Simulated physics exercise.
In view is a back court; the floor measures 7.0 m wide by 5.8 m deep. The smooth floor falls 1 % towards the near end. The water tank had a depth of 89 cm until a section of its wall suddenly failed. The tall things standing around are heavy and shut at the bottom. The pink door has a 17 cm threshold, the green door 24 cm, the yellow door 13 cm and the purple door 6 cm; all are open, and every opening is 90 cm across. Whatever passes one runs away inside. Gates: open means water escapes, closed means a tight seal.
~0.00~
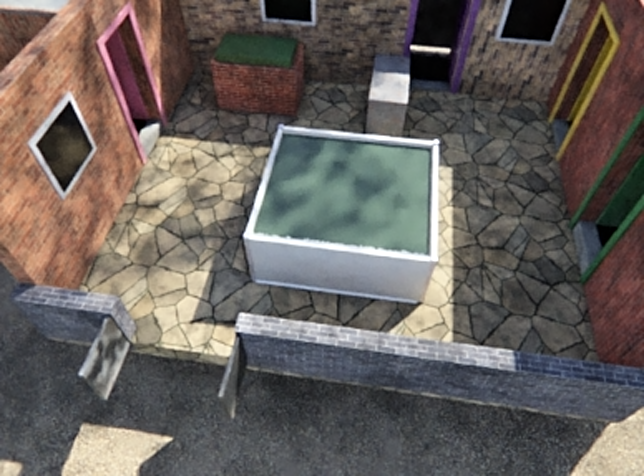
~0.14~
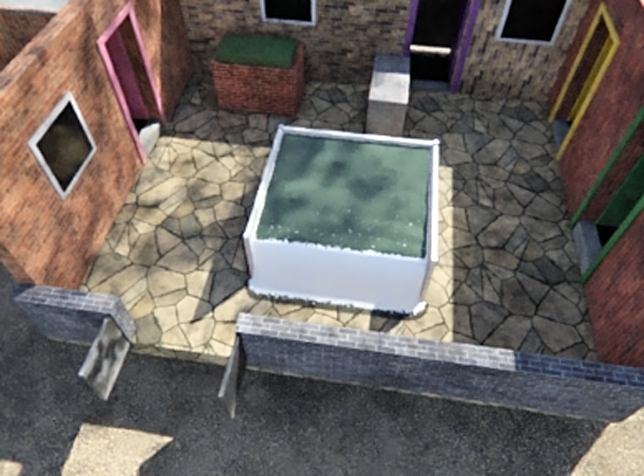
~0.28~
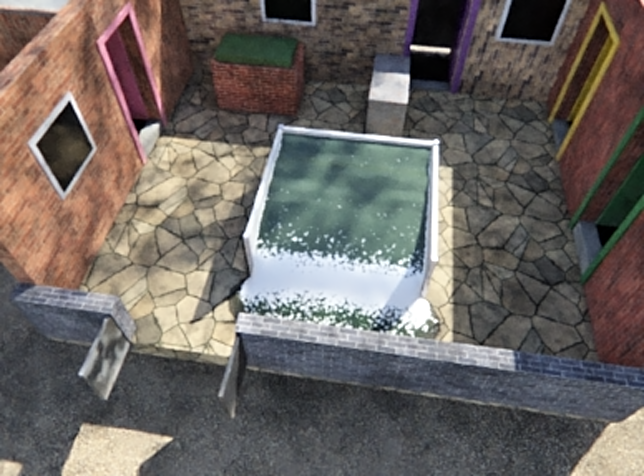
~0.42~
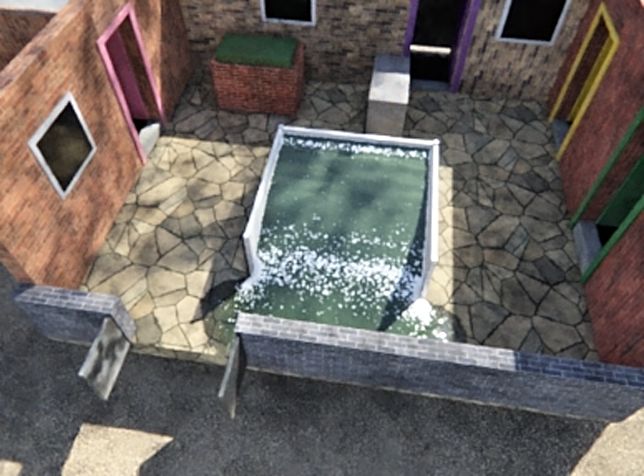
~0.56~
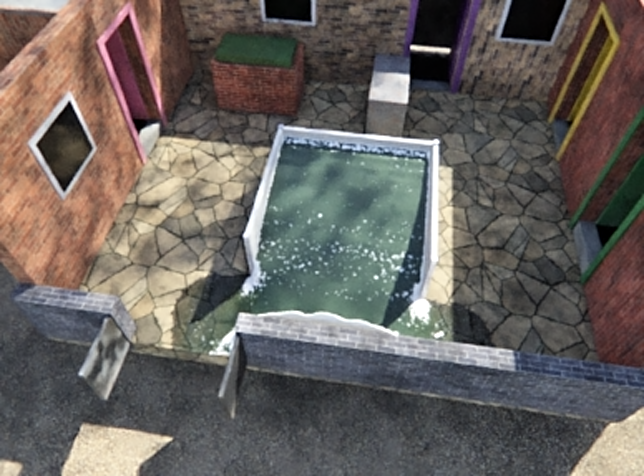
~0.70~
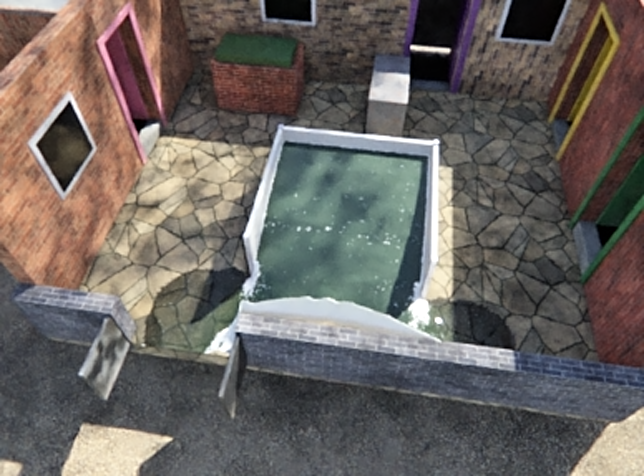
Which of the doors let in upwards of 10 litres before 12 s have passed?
As I see it, the pink door never tops the limit; the green door never tops the limit; the yellow door never tops the limit; the purple door tops the limit.
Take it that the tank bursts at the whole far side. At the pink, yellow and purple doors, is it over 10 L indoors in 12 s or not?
Note: Pink beyond the mark, yellow beyond the mark, purple beyond the mark.
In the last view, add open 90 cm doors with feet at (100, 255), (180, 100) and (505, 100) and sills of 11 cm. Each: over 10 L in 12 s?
First doorway gets there, second falls short, third gets there.
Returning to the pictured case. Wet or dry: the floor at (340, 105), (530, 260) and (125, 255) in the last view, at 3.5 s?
In turn: Dry, wet, under water.
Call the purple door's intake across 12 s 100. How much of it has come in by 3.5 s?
Fraction in by then: Around 0 per cent.
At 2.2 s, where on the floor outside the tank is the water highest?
In the final picture, near (589, 390).
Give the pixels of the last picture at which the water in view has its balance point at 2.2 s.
Around (362, 282).
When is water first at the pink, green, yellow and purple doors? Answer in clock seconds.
Pink: 2.6 s; green: 1.6 s; yellow: 2.6 s; purple: 3.6 s.
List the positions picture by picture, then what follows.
In the first frame, still water, 89 cm deep, in the water tank at (349, 190).
In the second frame, the front is at (249, 282), 1.2 m from the gap at (338, 276); 0.6 m2 of floor is under water; 89 cm left at the back of the water tank.
In the third frame, the front is at (235, 302), 1.4 m from the gap at (338, 277); 1.9 m2 of floor is under water; 88 cm left at the back of the water tank.
In the fourth frame, the front is at a hidden place, 1.8 m from the gap at (337, 279); 3.1 m2 of floor is under water; 81 cm left at the back of the water tank.
In the fifth frame, water pours out at (337, 279) and has run 2.2 m, to a hidden place; typically 23 cm deep outside, 74 cm at the water tank's back.
In the sixth frame, water pours out at (337, 279) and has run 2.6 m, to a hidden place; typically 26 cm deep outside, 75 cm at the water tank's back.
After 1.4 s water covers 20 % of the floor and is deepest (66 cm) near (330, 340); pink door not reached, green door not reached, yellow door not reached, purple door not reached.
After 2.2 s water covers 35 % of the floor and is deepest (55 cm) near (589, 390); pink door not reached, green door 23 cm at the sill, 0 L in, yellow door not reached, purple door not reached.
After 3.5 s water covers 70 % of the floor and is deepest (29 cm) near (559, 386); pink door 6 cm at the sill, 0 L in, green door 17 cm at the sill, 1 L in, yellow door 6 cm at the sill, 0 L in, purple door not reached.
After 7.0 s water covers 95 % of the floor and is deepest (18 cm) near (589, 390); pink door 3 cm at the sill, 0 L in, green door 11 cm at the sill, 1 L in, yellow door 10 cm at the sill, 1 L in, purple door 12 cm at the sill, 75 L in.
After 12.0 s water covers 100 % of the floor and is deepest (13 cm) near (398, 180); pink door 7 cm at the sill, 0 L in, green door 12 cm at the sill, 1 L in, yellow door 9 cm at the sill, 1 L in, purple door 8 cm at the sill, 116 L in.
